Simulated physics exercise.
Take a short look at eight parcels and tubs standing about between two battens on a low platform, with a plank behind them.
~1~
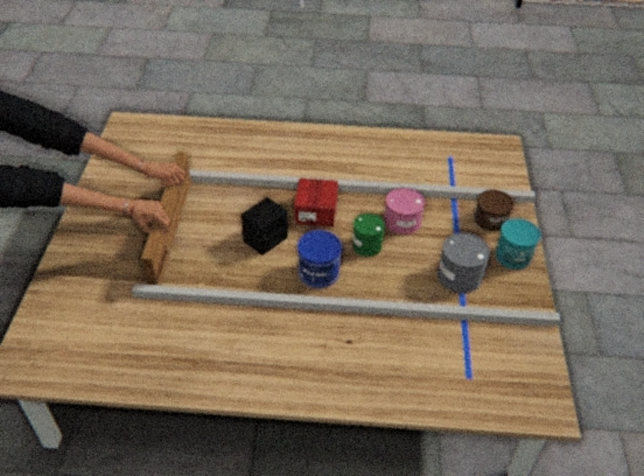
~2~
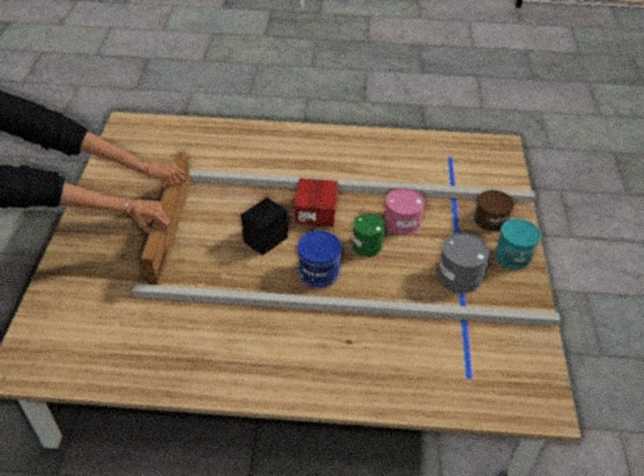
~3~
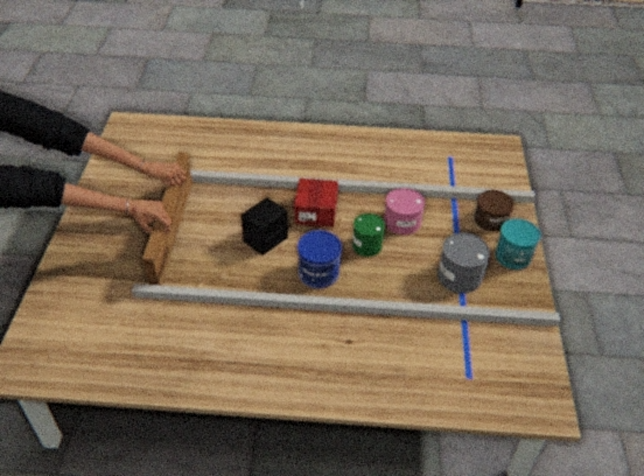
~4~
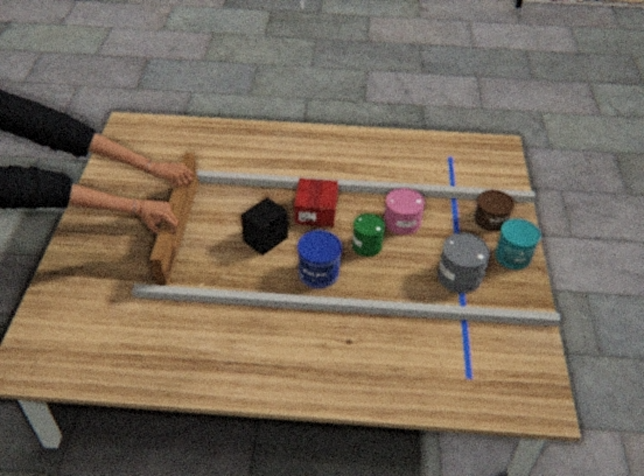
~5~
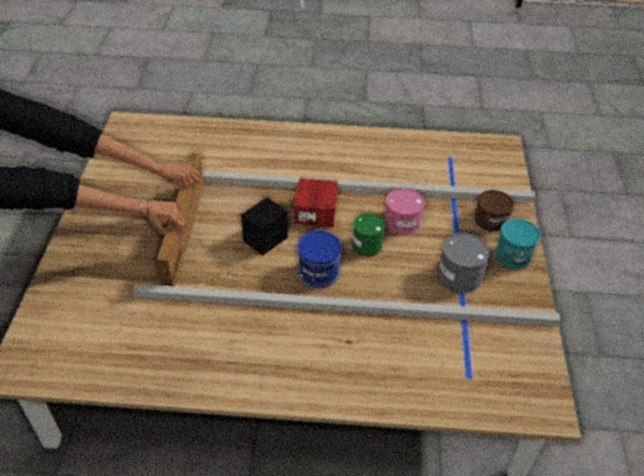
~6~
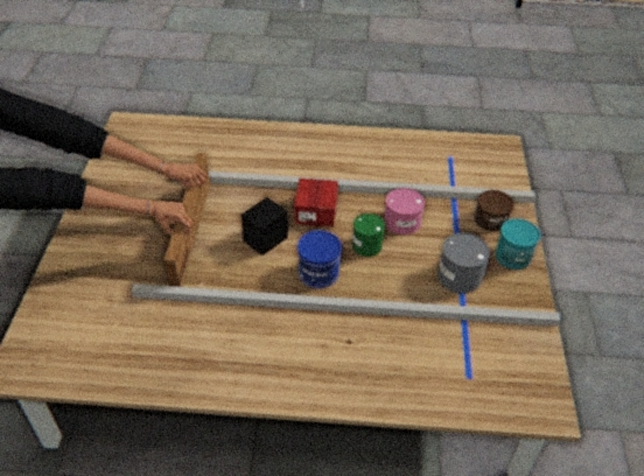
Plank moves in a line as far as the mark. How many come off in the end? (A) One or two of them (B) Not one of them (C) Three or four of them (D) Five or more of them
(A) One or two of them.
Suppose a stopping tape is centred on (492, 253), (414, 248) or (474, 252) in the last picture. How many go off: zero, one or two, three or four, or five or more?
First 3 or 4, then not one, then 1 or 2.
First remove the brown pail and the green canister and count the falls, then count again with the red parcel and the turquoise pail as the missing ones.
The counts would be 0 and 0.
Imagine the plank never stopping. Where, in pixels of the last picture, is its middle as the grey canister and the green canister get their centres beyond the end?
Roughly (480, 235); for the second one, roughly (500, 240).
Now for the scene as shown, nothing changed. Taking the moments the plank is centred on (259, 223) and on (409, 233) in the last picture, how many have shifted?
The number moved is 1 and then 7.
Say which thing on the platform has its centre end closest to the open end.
The turquoise pail winds up nearest.
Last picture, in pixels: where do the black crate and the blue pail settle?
The first near (476, 236), the second near (486, 272).
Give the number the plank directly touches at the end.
I count 3 of them.
Early on, none off yet; turquoise pail at rest near (517, 245); brown pail at rest near (493, 211); grey canister at rest near (463, 263).
Finally, the number that fall off is one or two; lost, brown pail.
